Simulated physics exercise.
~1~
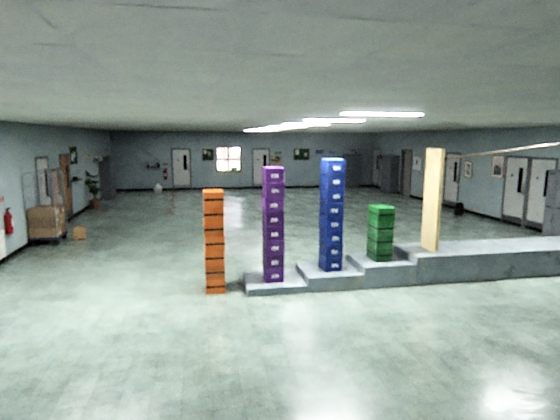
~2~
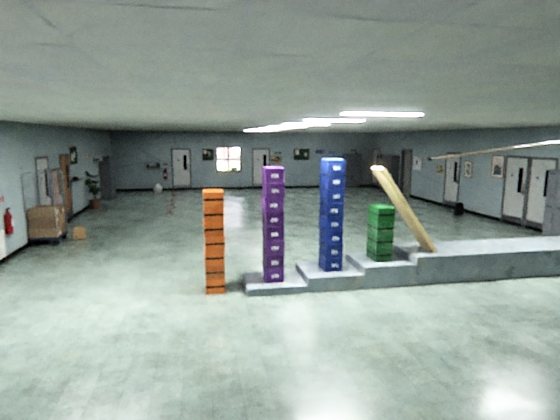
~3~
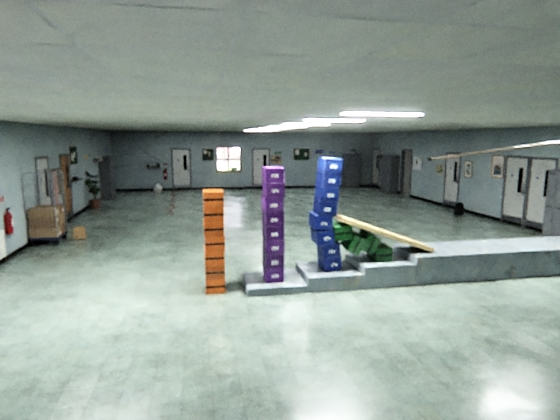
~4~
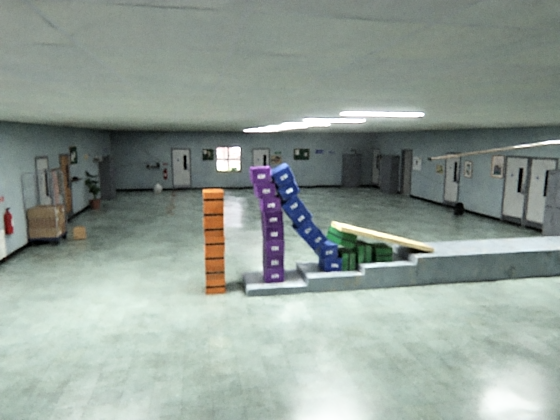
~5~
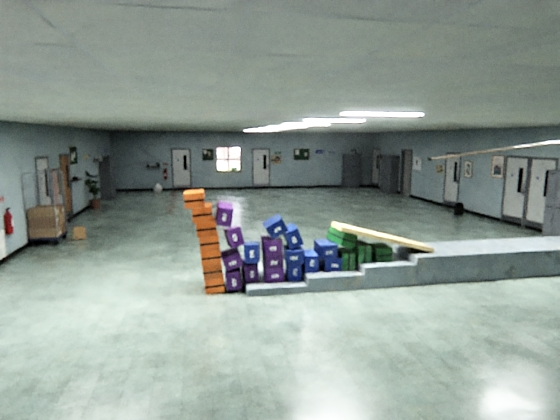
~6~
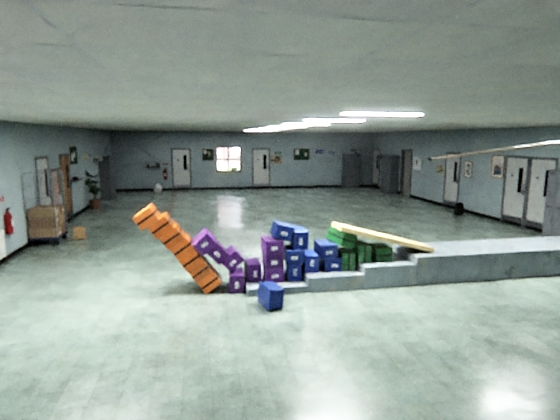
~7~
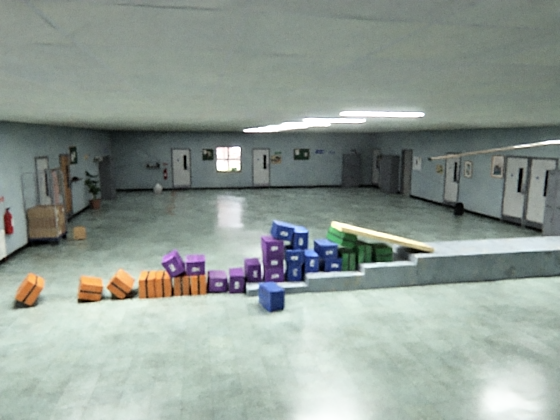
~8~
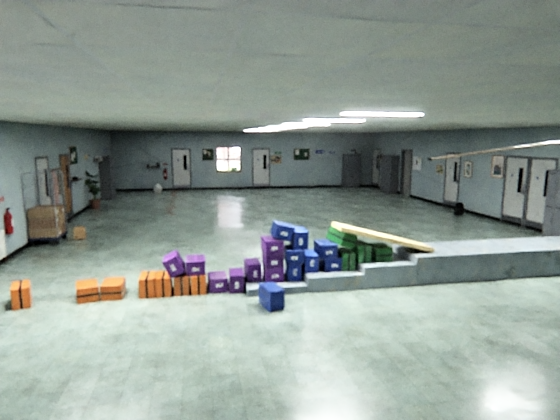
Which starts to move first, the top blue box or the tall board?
The tall board starts to move first, leaning left while the top blue box is still in place on its column.
